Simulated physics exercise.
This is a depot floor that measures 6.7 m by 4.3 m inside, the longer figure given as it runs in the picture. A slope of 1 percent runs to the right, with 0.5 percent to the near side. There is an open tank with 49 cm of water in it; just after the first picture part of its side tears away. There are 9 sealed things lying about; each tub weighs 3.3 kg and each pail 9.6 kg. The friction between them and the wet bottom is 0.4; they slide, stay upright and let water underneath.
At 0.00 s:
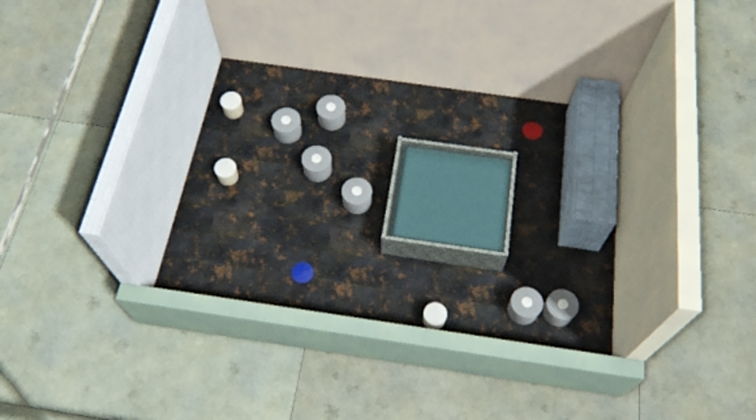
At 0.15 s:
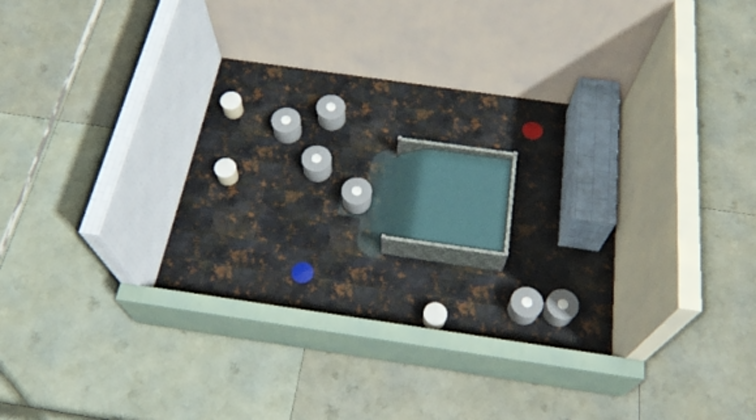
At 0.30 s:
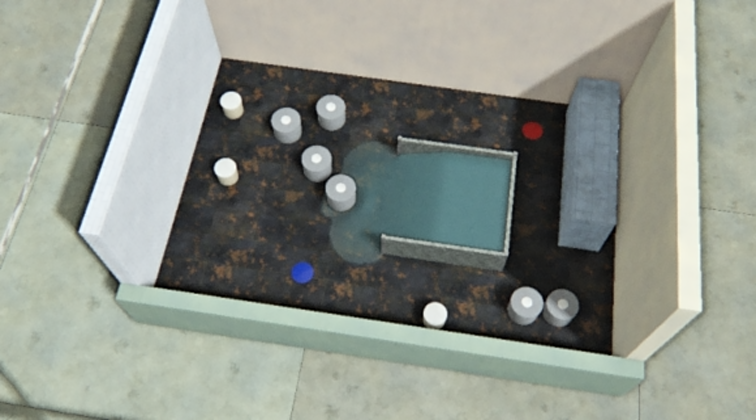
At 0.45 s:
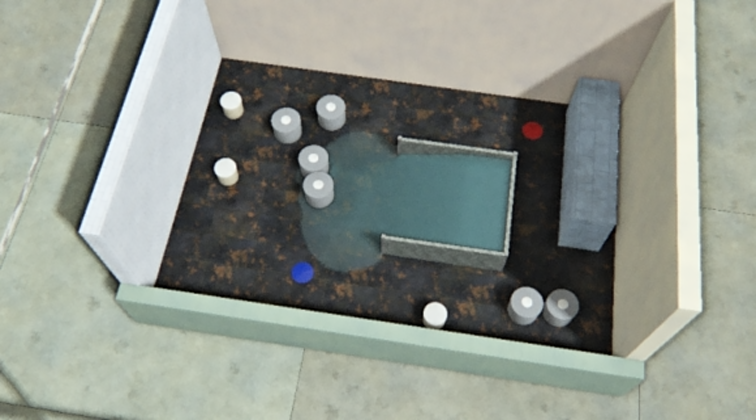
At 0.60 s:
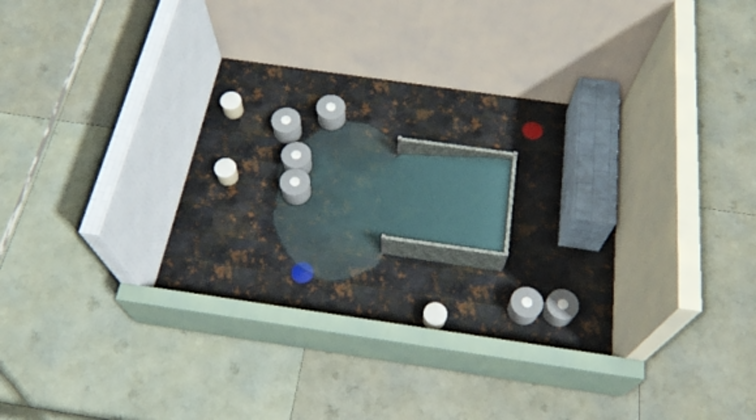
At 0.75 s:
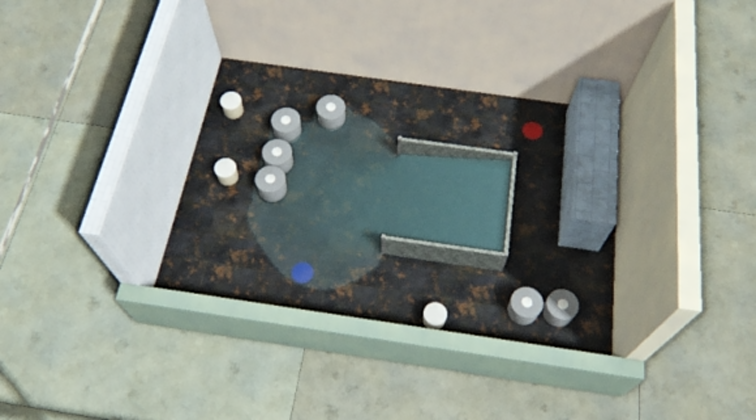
Water spreads leftward from an open-sided square tank across the dark, mottled floor of a walled enclosure, seen from high above by a camera that stays still. Grey tubs stand left of the tank and at the lower right, with small white cylinders, a blue patch lower left, a red patch upper right and a tall grey block at right. The nearest tub slides left first, then a second follows, while the water reaches over the blue patch.
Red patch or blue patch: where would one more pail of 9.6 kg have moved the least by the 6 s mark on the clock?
Red.
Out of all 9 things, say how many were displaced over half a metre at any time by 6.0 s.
Result: 5.
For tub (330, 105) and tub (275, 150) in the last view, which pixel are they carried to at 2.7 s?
Somewhere around (263, 61) and (218, 113).
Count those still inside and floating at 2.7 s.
6.
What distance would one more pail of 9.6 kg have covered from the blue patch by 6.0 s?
Close to 100 centimetres, I'd reckon.
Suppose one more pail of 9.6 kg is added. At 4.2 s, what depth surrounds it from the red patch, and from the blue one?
I'd say close to 0 cm, and close to 10 cm for the other.
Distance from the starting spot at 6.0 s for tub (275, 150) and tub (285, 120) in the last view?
In turn: 120 cm, 100 cm.
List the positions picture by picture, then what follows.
The first frame shows a tub at (357, 191) rests on the ground; a tub at (316, 158) rests on the ground; the red patch at (533, 131); the blue patch at (303, 273); water covers 2.6 m2; 0 of 9 have shifted.
The second frame shows a tub at (357, 191) rests on the ground; a tub at (316, 158), on the bottom; the red patch at (533, 131); the blue patch at (303, 273); water covers 3.4 m2; 0 of 9 have shifted.
The third frame shows a tub at (341, 188), on the bottom, 24 cm from its start; a tub at (316, 158), on the bottom; the red patch at (533, 131); the blue patch at (303, 273); water covers 4.2 m2; 1 of 9 have shifted.
The fourth frame shows a tub at (318, 185), on the bottom, 58 cm from its start; a tub at (313, 158) rests on the ground, 5 cm from its start; the red patch at (533, 131); the blue patch at (303, 273); water covers 5.2 m2; 1 of 9 have shifted.
The fifth frame shows a tub at (295, 182) rests on the ground, 94 cm from its start; a tub at (296, 155) rests on the ground, 31 cm from its start; the red patch at (533, 131); the blue patch at (303, 273); water covers 6.4 m2; 2 of 9 have shifted.
The sixth frame shows a tub at (270, 179) rests on the ground, 131 cm from its start; a tub at (277, 152) rests on the ground, 61 cm from its start; the red patch at (533, 131); the blue patch at (303, 273); water covers 7.6 m2; 2 of 9 have shifted.
After 1.2 s on red it would be 0 cm off in 0 cm of water; on blue it would be 1 cm off in 4 cm of water.
After 2.7 s on red it would be 0 cm off in 0 cm of water; on blue it would be 53 cm off in 6 cm of water.
After 4.2 s on red it would be 0 cm off in 0 cm of water; on blue it would be 35 cm off in 10 cm of water.
After 6.0 s on red it would be 0 cm off in 3 cm of water; on blue it would be 107 cm off in 5 cm of water.
